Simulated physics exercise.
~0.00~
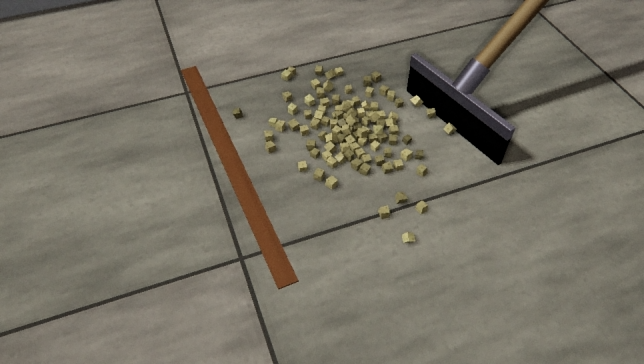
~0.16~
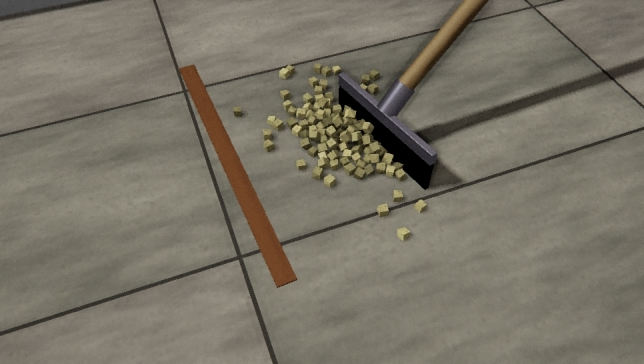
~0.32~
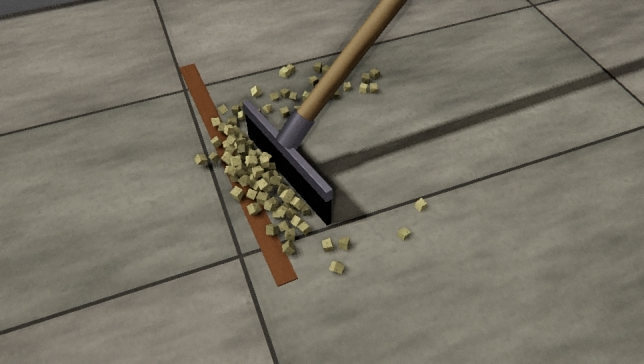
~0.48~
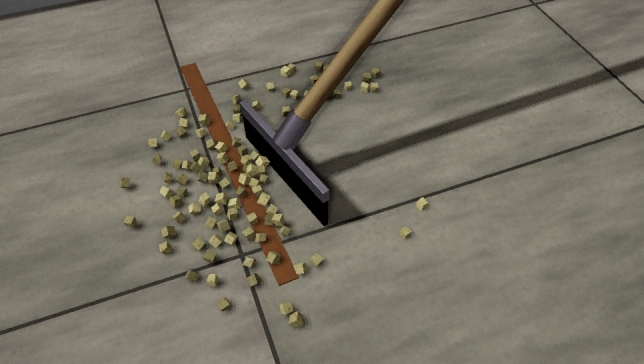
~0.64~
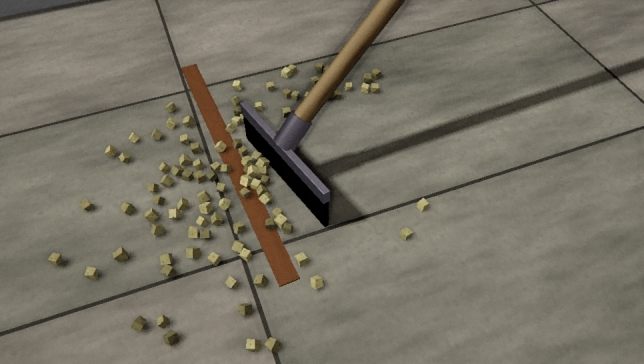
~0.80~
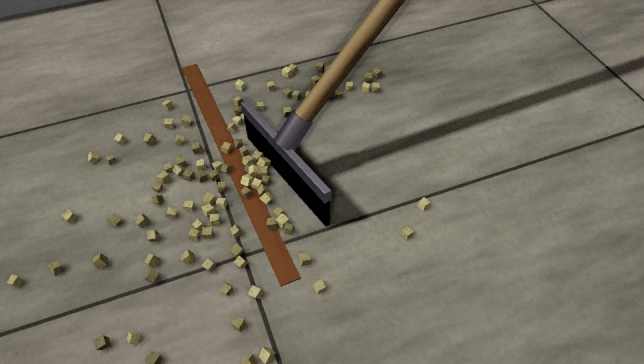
Squeegee pushing a pile of small yellowish cubes left across grey tiles, then stopping near a reddish-brown strip as many scatter beyond it.
